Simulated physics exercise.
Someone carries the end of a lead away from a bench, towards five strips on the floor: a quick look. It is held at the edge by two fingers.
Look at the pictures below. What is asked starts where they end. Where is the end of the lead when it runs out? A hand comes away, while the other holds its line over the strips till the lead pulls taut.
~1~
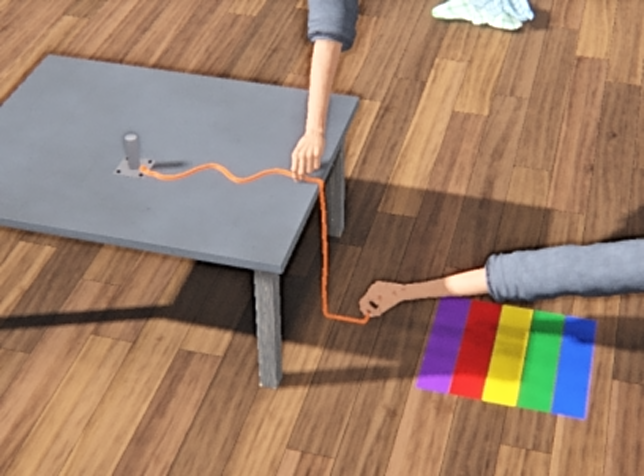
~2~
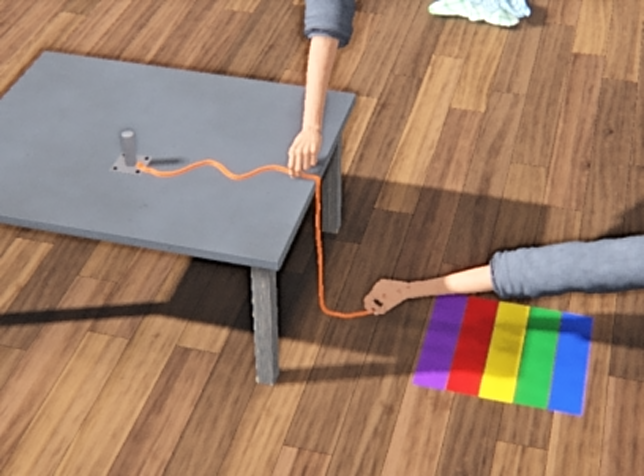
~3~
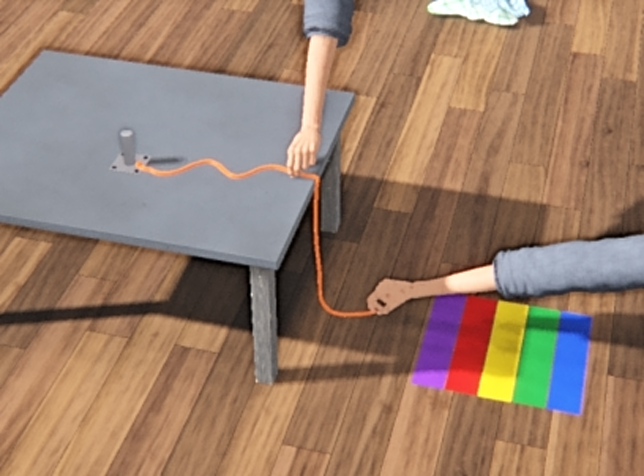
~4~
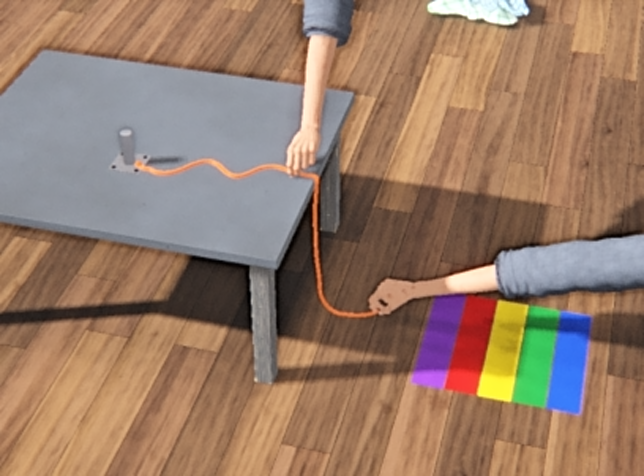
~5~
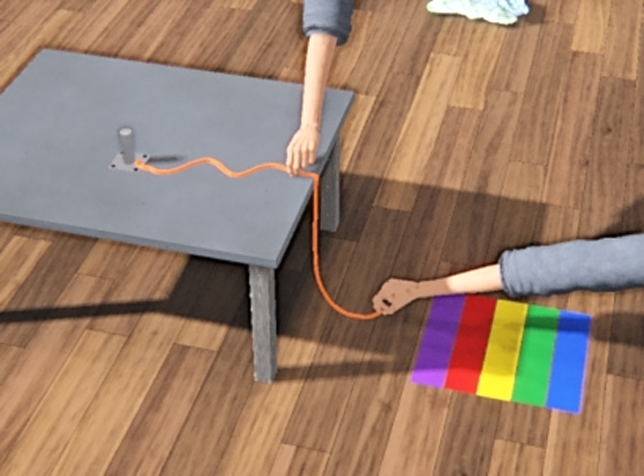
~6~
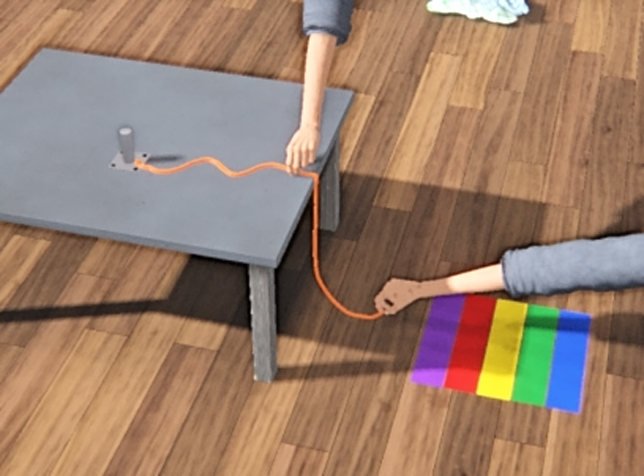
Above the yellow strip.
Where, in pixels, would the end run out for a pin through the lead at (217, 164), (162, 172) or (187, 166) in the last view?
Readings in order - (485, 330), (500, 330), (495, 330).
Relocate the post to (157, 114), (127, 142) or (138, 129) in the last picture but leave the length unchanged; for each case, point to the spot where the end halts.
You'd get roughly (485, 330), (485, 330) and (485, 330), one for each try.
A little later, end near (443, 321); over purple.
Next, end near (483, 329); over red.
When it is tight, end near (506, 333); over yellow. It gets as far as the yellow strip.
